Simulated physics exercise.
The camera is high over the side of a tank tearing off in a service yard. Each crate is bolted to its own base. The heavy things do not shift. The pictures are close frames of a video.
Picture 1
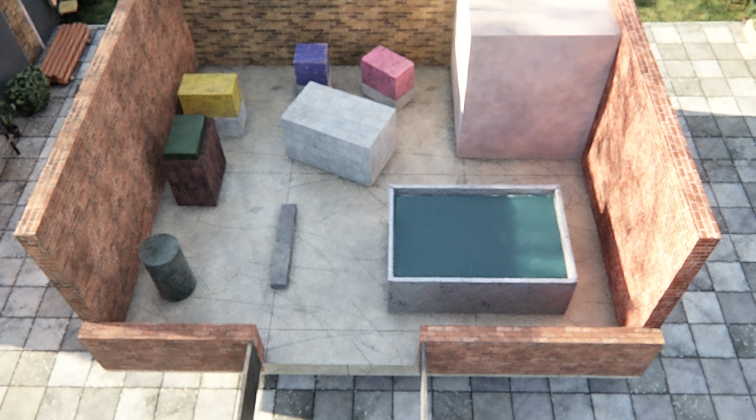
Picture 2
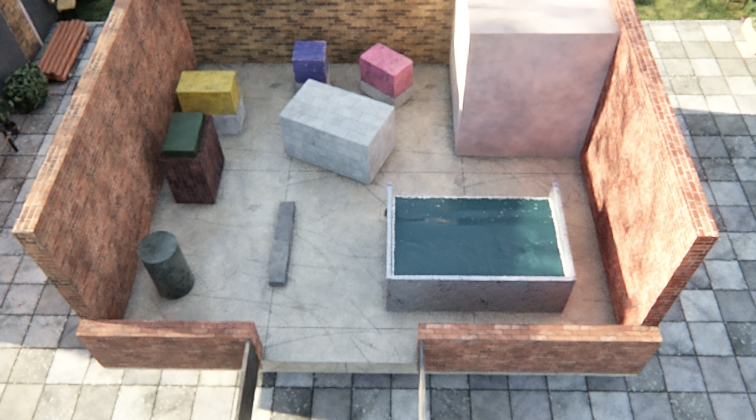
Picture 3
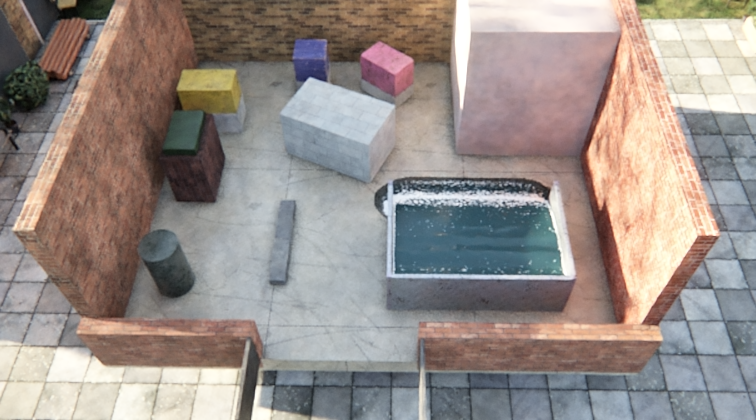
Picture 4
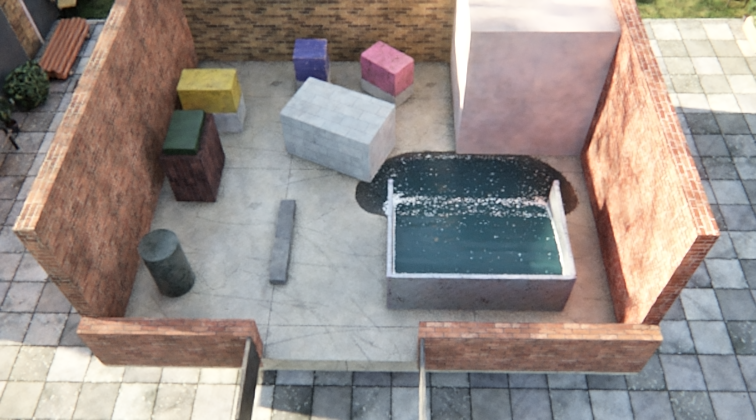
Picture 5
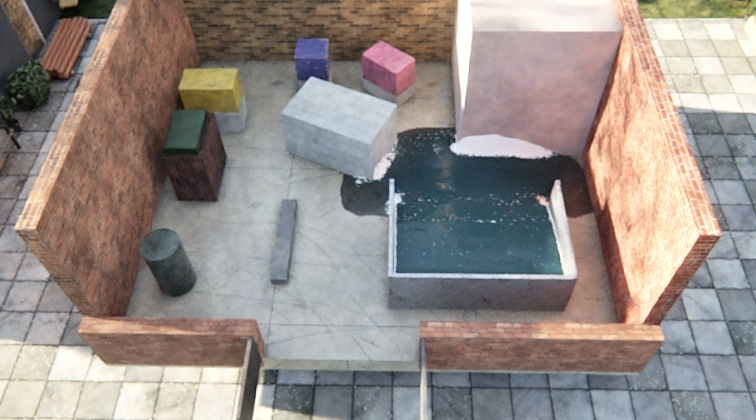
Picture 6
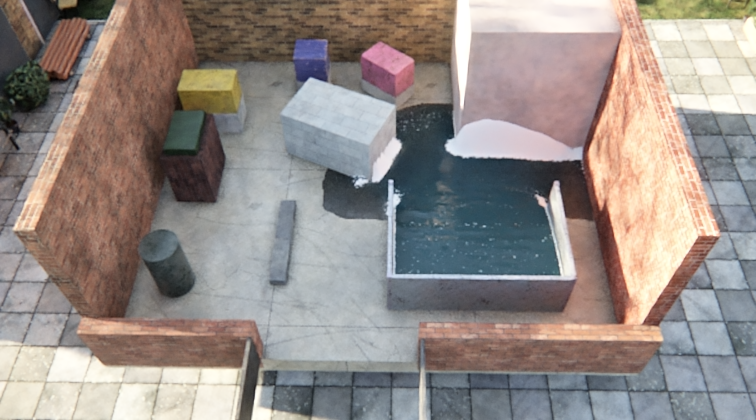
Dark water in a rectangular tank sits still inside a brick-walled yard, then its far side opens and the water surges out behind it. The dark sheet spreads across the concrete floor toward the back, foams white against the large pale block, and wraps around the near corner of the grey block.
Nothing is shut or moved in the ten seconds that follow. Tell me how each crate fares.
In the end: The yellow crate escapes dry; the pink crate is wetted; the blue crate escapes dry.
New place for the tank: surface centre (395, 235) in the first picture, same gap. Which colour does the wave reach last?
It is the crate marked blue.
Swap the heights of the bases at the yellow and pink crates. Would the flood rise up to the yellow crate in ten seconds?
Then: Yellow is spared.
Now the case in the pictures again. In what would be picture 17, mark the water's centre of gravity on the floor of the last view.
I would point to (460, 179).
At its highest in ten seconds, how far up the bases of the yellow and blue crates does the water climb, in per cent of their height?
About 50 and 80 per cent.
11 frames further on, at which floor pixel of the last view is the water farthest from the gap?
Near (289, 62).
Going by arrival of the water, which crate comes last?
I say the crate marked yellow.
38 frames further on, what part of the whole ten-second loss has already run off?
Some 40 per cent.
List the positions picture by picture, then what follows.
Still water in the water tank at (477, 234), in the first picture.
The front is at a hidden place, out from the gap on the water tank's far side, in the second picture.
The front is at (382, 194), out from the gap on the water tank's far side, in the third picture.
Water pours out on the water tank's far side and has run to (364, 182), in the fourth picture.
The front is at (574, 166), out from the gap on the water tank's far side, in the fifth picture.
Water pours out on the water tank's far side and has run to (423, 107), in the sixth picture.
A moment on, water covers 30 % of the floor; the yellow crate not reached, the pink crate water round its plinth, the blue crate not reached.
Next, water covers 45 % of the floor; the yellow crate not reached, the pink crate water round its plinth, the blue crate water round its plinth.
Then, water covers 70 % of the floor; the yellow crate water round its plinth, the pink crate water round its plinth, the blue crate water round its plinth.
Later, water covers 95 % of the floor; the yellow crate water round its plinth, the pink crate water round its plinth, the blue crate water round its plinth.
In the end, water covers 100 % of the floor; the yellow crate stayed above the water, the pink crate was topped, the blue crate stayed above the water.
